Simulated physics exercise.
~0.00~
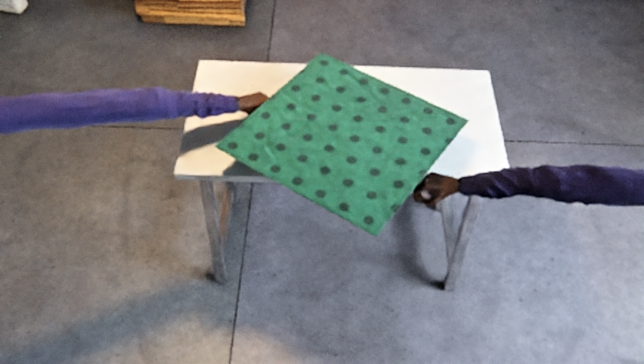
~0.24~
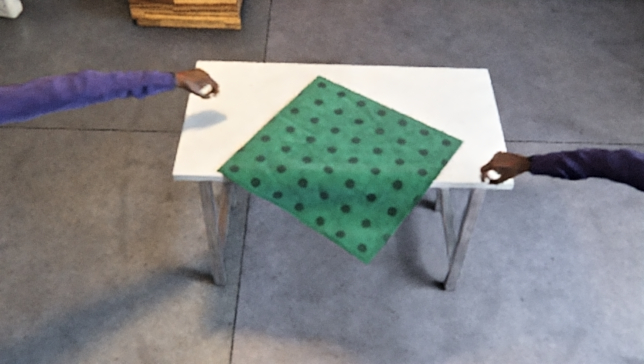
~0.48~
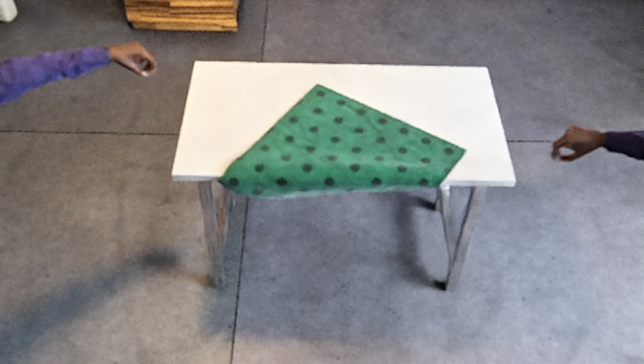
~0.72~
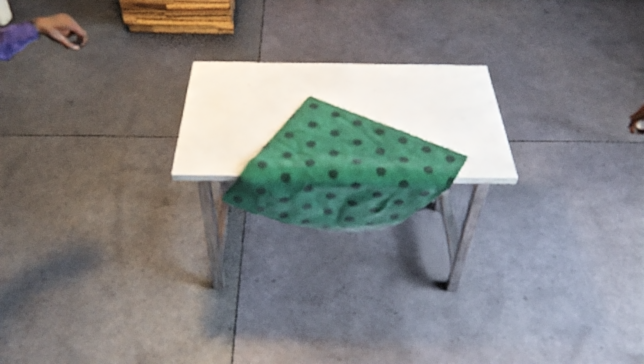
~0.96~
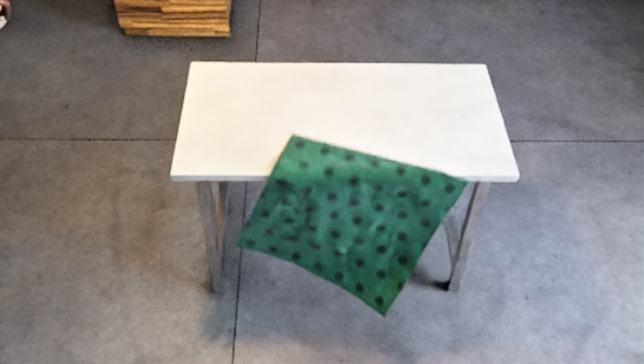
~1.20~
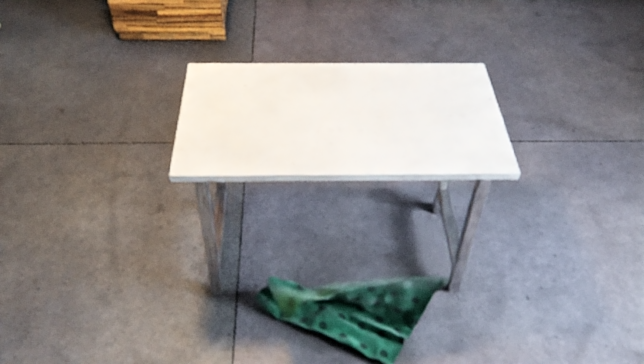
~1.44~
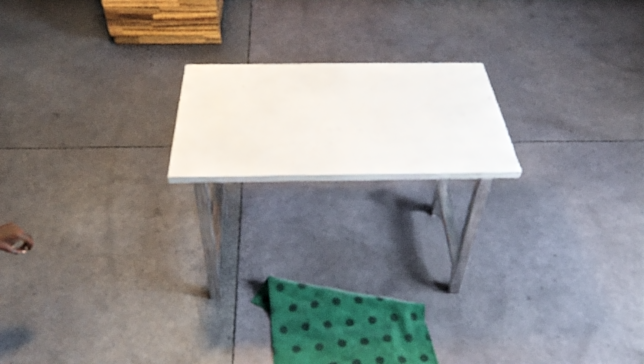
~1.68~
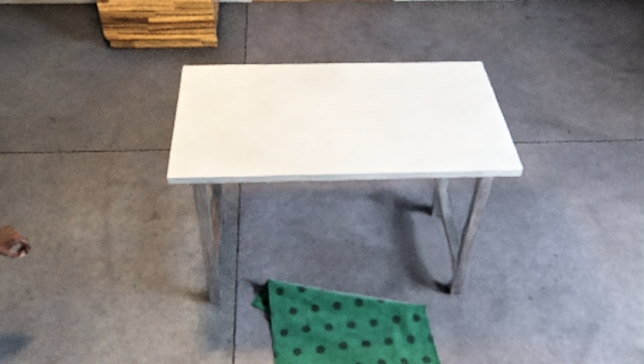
Green polka-dotted cloth dropping from two hands onto a white table's near edge, sagging, then sliding off to the grey floor.
